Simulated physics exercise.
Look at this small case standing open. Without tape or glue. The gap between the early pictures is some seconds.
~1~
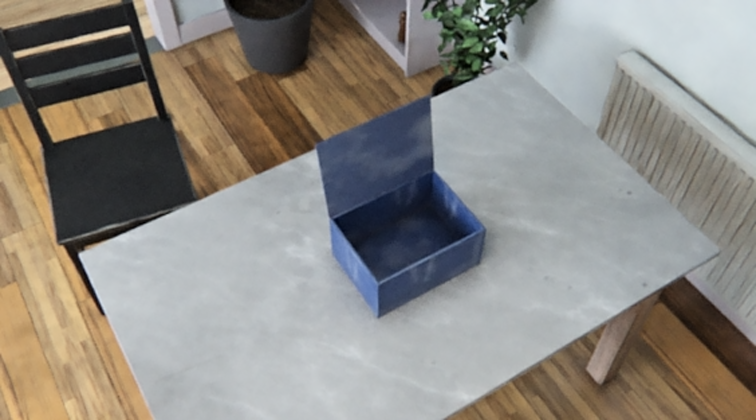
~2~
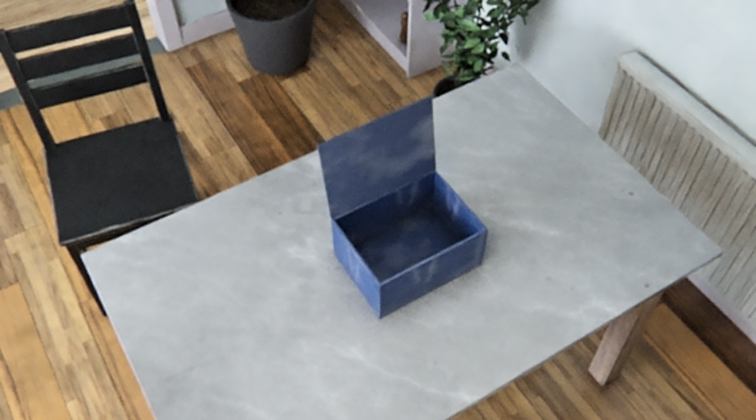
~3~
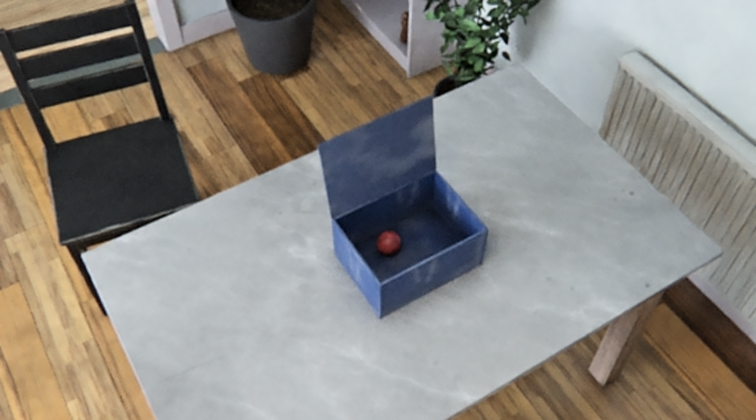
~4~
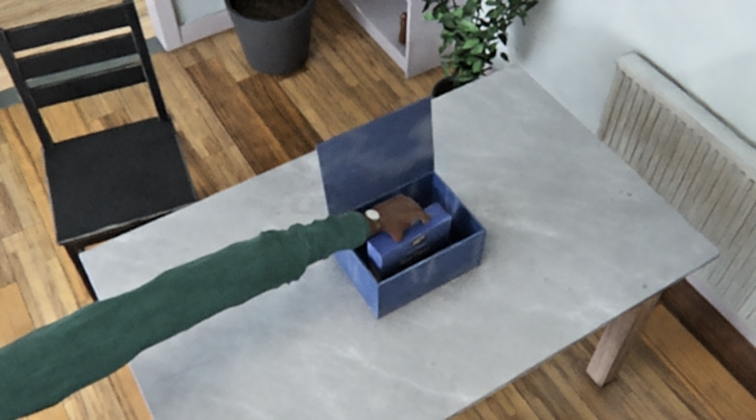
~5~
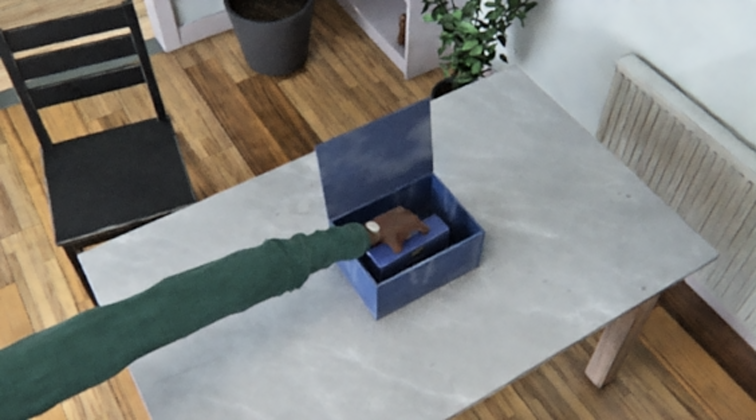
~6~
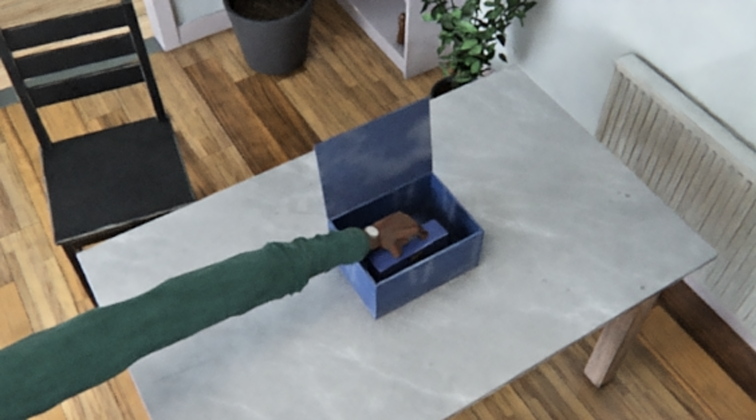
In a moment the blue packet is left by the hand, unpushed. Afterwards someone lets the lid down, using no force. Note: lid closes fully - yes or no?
Yes.
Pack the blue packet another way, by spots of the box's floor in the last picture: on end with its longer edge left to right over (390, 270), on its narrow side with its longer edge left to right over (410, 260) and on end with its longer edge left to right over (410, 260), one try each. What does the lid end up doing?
The lid stays up the first time, goes down the second time and stays up the third time.
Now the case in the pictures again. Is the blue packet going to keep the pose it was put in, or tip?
At the finish it holds its orientation.
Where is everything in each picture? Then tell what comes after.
In the first frame, the last thing is not in view yet.
In the second frame, the last thing is not in view yet.
In the third frame, the last thing is not in view yet; red ball (389, 243).
The fourth frame shows still above its spot; blue packet (409, 244).
The fifth frame shows still above its spot; blue packet (408, 254).
The sixth frame shows put in, still held; blue packet (407, 259).
Then, 1.30 s on from there, lid 85° above the rim.
Then, 1.60 s on from there, lid 61° above the rim.
Then, 1.80 s on from there, lid 34° above the rim.
Then, 2.00 s on from there, lid shut.
In the end, lid shut; both unmoved. At the end, from the last picture's camera, blue packet near (407, 259).
